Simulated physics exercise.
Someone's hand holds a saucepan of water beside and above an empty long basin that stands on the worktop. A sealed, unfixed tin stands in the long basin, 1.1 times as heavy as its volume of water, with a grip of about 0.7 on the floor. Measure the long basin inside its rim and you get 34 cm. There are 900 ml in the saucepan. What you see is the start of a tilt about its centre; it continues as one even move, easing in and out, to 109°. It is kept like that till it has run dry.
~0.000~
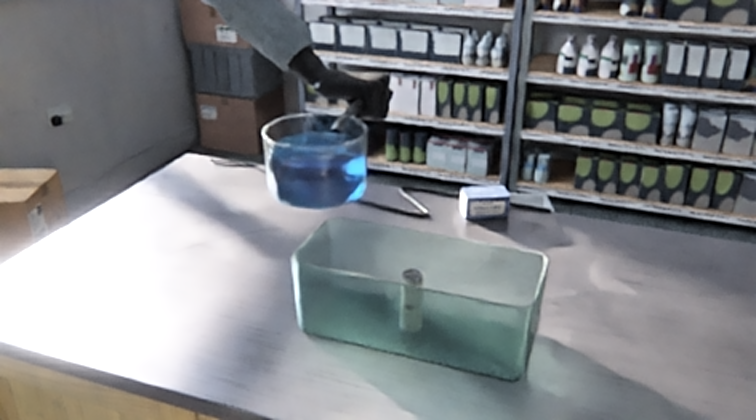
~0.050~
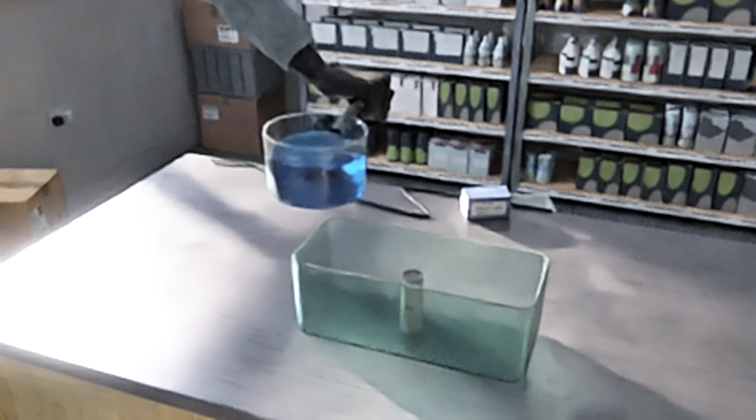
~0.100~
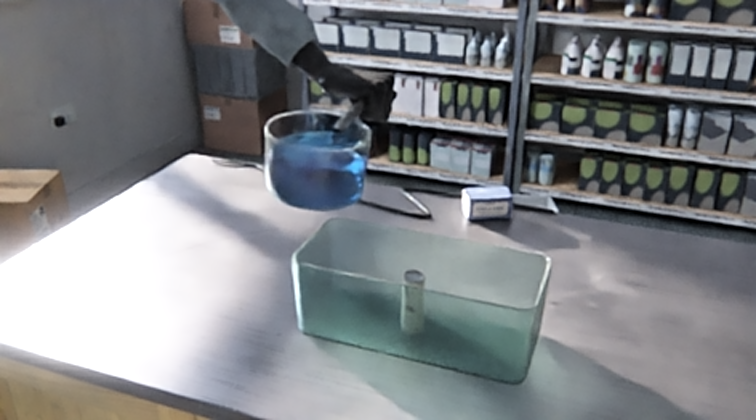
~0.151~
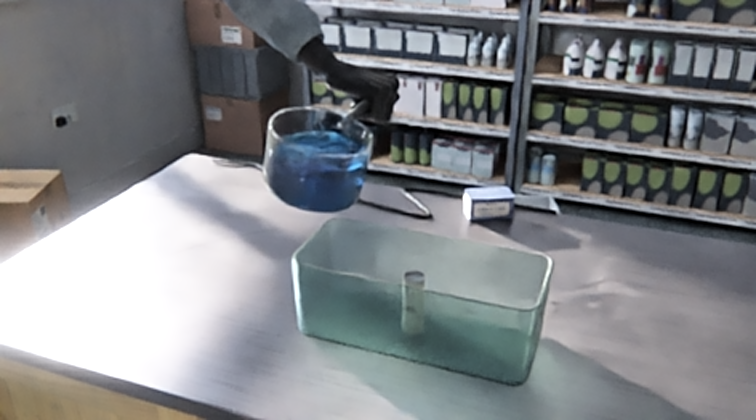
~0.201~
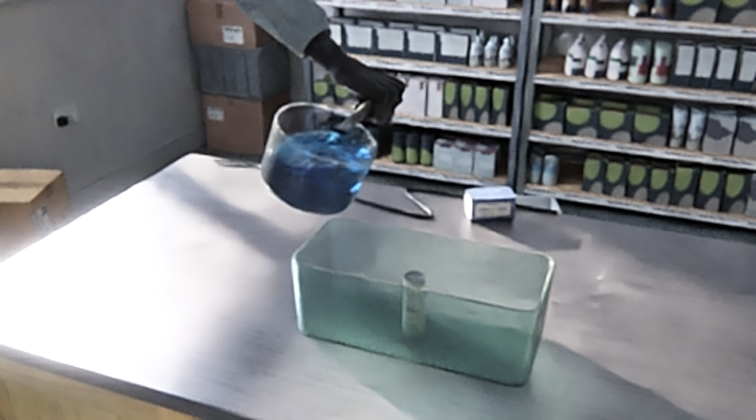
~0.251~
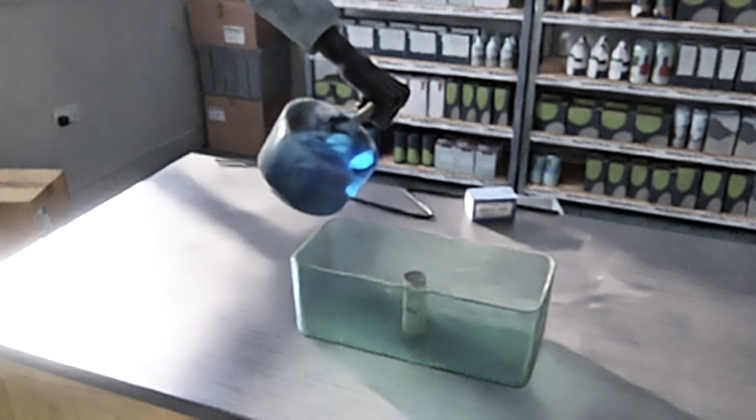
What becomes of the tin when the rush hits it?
It's going to be knocked down.
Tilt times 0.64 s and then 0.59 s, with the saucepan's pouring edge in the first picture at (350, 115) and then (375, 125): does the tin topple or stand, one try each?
First it topples; then it falls.
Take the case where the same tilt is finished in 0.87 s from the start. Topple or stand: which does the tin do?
The tin tips over.
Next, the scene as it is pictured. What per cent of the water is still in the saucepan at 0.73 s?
About 8 per cent.
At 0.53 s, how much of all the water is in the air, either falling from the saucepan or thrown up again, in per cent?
Around 36 in a hundred.
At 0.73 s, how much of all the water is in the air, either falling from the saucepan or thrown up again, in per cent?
Near 7 per cent, I'd say.
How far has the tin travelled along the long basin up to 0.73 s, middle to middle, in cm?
The tin is about 3 cm from where it started.
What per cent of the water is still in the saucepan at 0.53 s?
I'd estimate some 40 % remains.
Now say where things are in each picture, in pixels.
Tilt 0°; pouring edge (363, 138); surface from (275, 141) to (363, 155); the long basin's rim runs from (311, 238) to (541, 282); the tin's top is at (413, 277), in the first frame.
Tilt 1°; pouring edge (364, 139); surface from (275, 141) to (363, 154), in the second frame.
Tilt 6°; pouring edge (366, 143); surface from (276, 140) to (365, 155), in the third frame.
Tilt 13°; pouring edge (369, 150); surface from (276, 140) to (367, 156), in the fourth frame.
Tilt 23°; pouring edge (372, 159); surface from (276, 140) to (371, 158), in the fifth frame.
Tilt 34°; pouring edge (372, 170); surface from (274, 139) to (376, 161), in the sixth frame.
After 0.53 s the tilt is 97° and 39 per cent is still to pour; the tin stands where it began.
After 0.73 s the tilt is 109° and 8 per cent is still to pour; the tin leans 7°.
After 0.94 s the tilt is 109° and 1 per cent is still to pour; the tin lies on its side.
After 1.17 s the tilt is 109° and 0 per cent is still to pour; the tin lies on its side.
In the end the tin lies on its side.
